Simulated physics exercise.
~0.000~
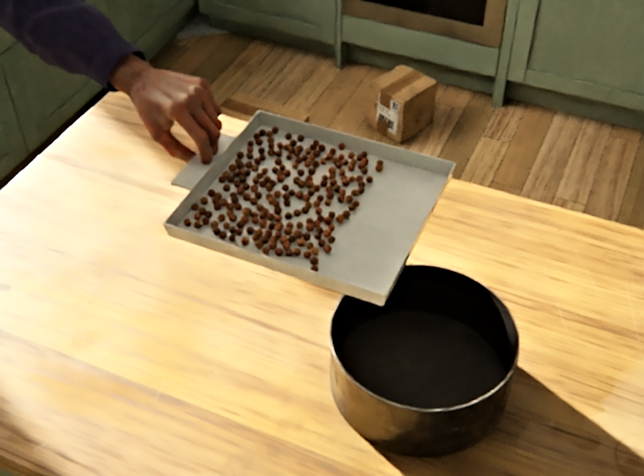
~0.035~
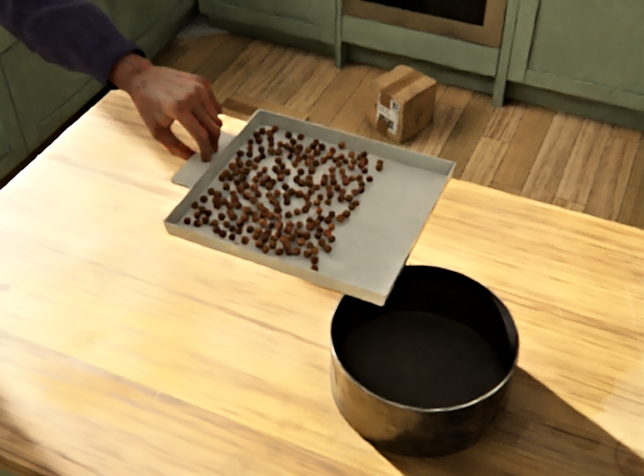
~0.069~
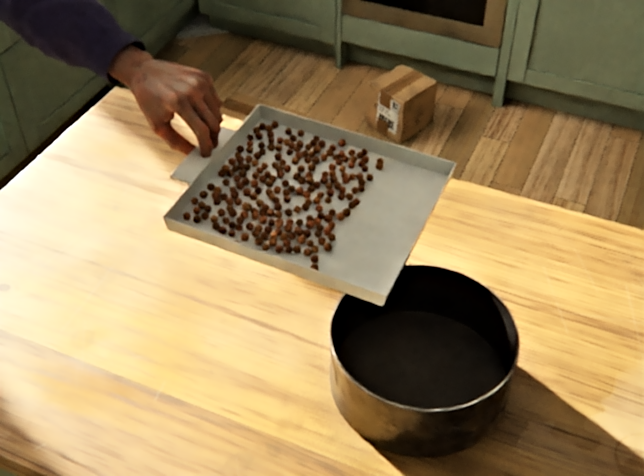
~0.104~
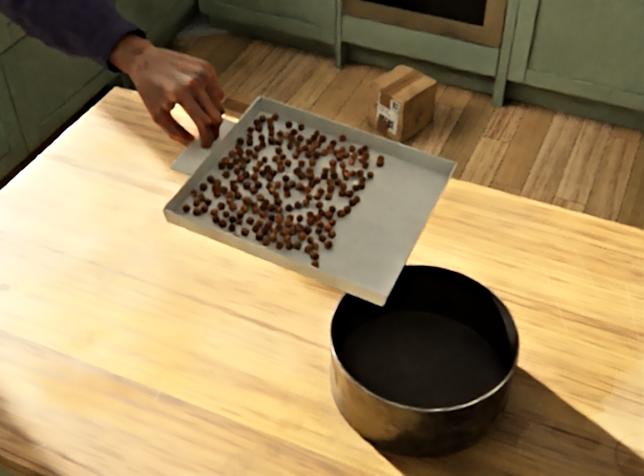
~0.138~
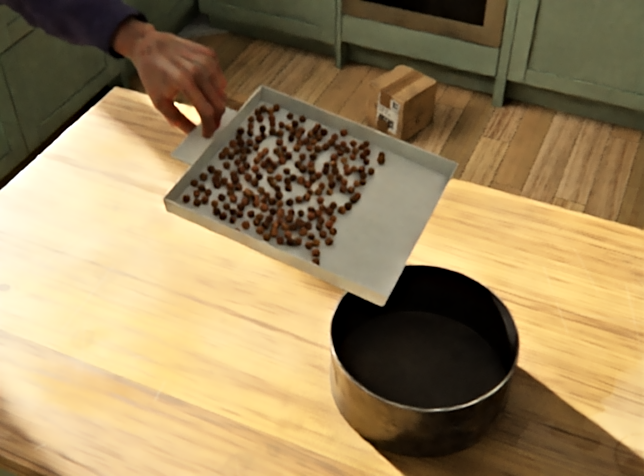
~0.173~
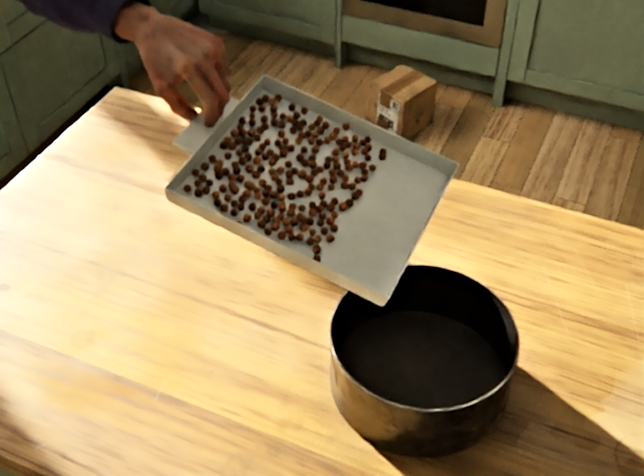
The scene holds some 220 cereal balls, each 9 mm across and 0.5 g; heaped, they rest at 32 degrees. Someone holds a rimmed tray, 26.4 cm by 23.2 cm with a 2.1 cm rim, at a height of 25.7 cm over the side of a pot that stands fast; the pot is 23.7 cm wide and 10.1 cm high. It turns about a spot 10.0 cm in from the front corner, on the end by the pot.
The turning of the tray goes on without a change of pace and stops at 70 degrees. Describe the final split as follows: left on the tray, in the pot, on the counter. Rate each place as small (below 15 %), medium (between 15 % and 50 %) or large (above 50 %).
Tray - large; pot - medium; counter - small.
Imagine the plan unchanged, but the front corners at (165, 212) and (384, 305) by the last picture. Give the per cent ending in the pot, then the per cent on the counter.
In the pot: 20 per cent; on the counter: 25 per cent.
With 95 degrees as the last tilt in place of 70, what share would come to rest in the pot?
Near 90 %, then.
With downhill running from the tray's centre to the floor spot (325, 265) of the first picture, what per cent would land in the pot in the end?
Something like 15 in a hundred.
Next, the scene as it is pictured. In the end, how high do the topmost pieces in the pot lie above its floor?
I'd put it at close to 1.5 centimetres.
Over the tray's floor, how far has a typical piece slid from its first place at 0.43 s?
Roughly 3 cm.
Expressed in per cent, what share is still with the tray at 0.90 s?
Some 65 per cent of the load.
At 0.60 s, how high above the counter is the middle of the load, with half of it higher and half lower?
I'd say near 30 cm.
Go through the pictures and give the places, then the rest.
In the first frame, tray tilt 0 degrees, front corners at (166, 222) and (384, 292); middle of the pieces at (286, 197); pot at (424, 332).
In the second frame, tray tilt 1 degrees, front corners at (166, 221) and (384, 292); middle of the pieces at (286, 195).
In the third frame, tray tilt 2 degrees, front corners at (166, 216) and (384, 293); middle of the pieces at (286, 192).
In the fourth frame, tray tilt 5 degrees, front corners at (166, 208) and (385, 293), lowest corner right front; middle of the pieces at (287, 187).
In the fifth frame, tray tilt 9 degrees, front corners at (166, 198) and (386, 294), lowest corner right front; middle of the pieces at (288, 181).
In the sixth frame, tray tilt 13 degrees, front corners at (168, 187) and (388, 295), lowest corner right front; middle of the pieces at (289, 174); pot at (424, 332). The tray's pace is about 110 degrees a second.
After 0.43 s, tilt 41 degrees; the tray holds 100 %, the pot 0 %.
After 0.60 s, tilt 60 degrees; the tray holds 100 %, the pot 0 %.
After 0.90 s, tilt 70 degrees; the tray holds 65 %, the pot 20 %.
By 1.8 s all is still; tray 60 %, pot 30 %, counter 10 %.
